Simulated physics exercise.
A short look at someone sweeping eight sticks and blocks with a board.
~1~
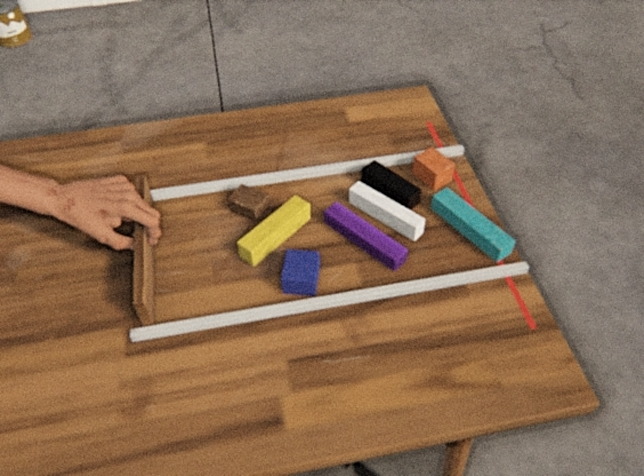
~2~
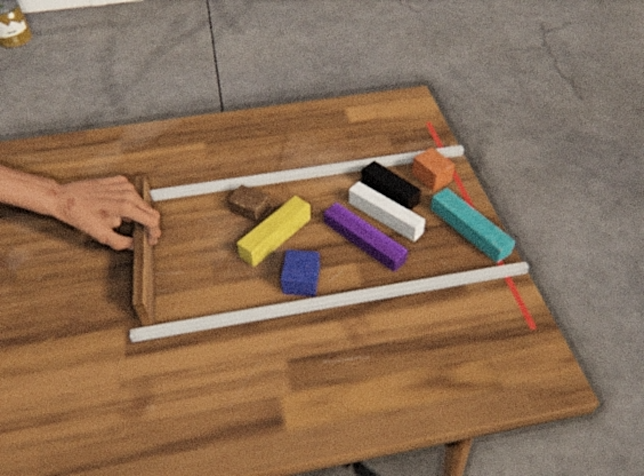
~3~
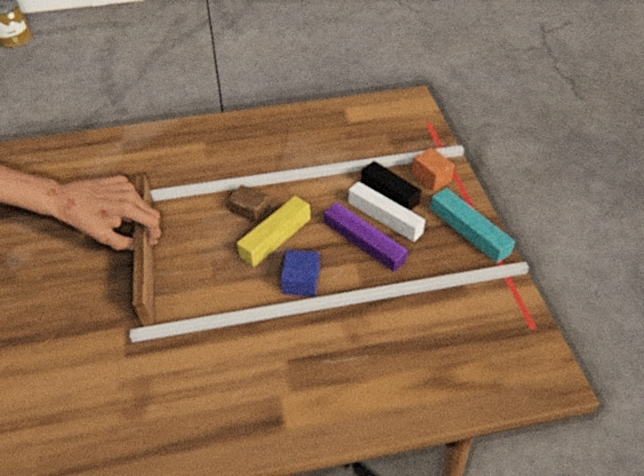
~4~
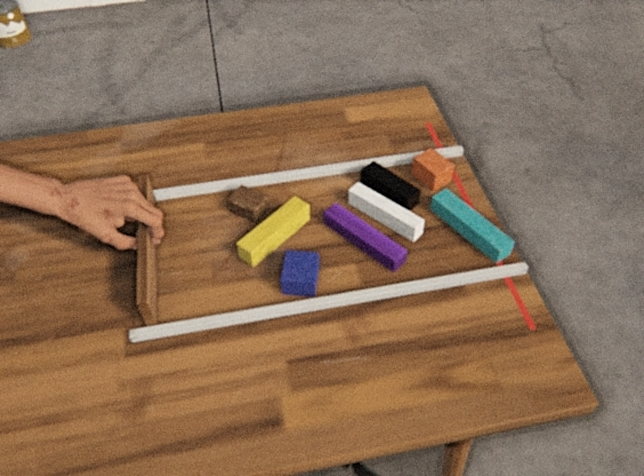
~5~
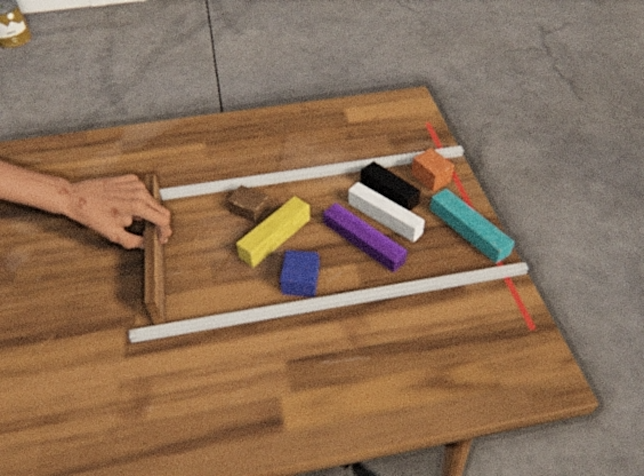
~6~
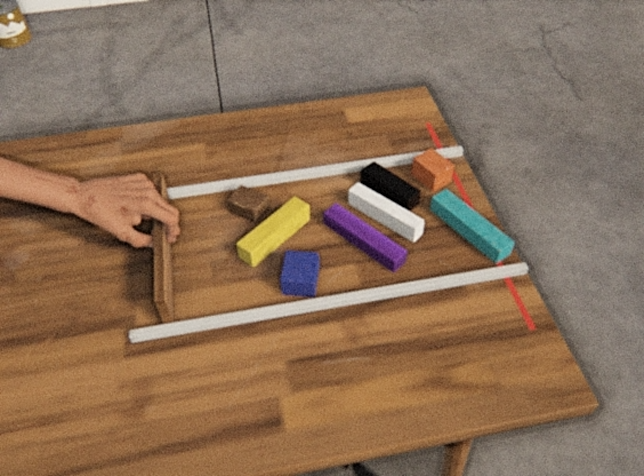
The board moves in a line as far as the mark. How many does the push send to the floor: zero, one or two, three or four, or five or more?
The number that fall off is five or more.
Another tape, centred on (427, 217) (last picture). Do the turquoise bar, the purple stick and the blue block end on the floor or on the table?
The turquoise bar drops off; the purple stick is kept; the blue block is kept.
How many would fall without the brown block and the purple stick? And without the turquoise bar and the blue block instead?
First 4, then 5.
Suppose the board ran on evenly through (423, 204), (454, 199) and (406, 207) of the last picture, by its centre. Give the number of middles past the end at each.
In that order 2, 5 and 1.
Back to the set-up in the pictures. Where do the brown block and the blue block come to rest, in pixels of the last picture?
Near (473, 165) and (507, 237).
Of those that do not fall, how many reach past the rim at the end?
That would be 2.
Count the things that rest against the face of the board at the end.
That makes 2.
A little later, none off yet; turquoise bar at rest near (470, 225); orange block at rest near (432, 170); black stick at rest near (390, 187).
Next, none off yet; turquoise bar shifted a little near (481, 223); orange block shifted a little near (449, 164); black stick shifted about its own width near (432, 175).
When it is over, the number that fall off is five or more; down, yellow bar, purple stick, white bar, black stick, orange block and turquoise bar.
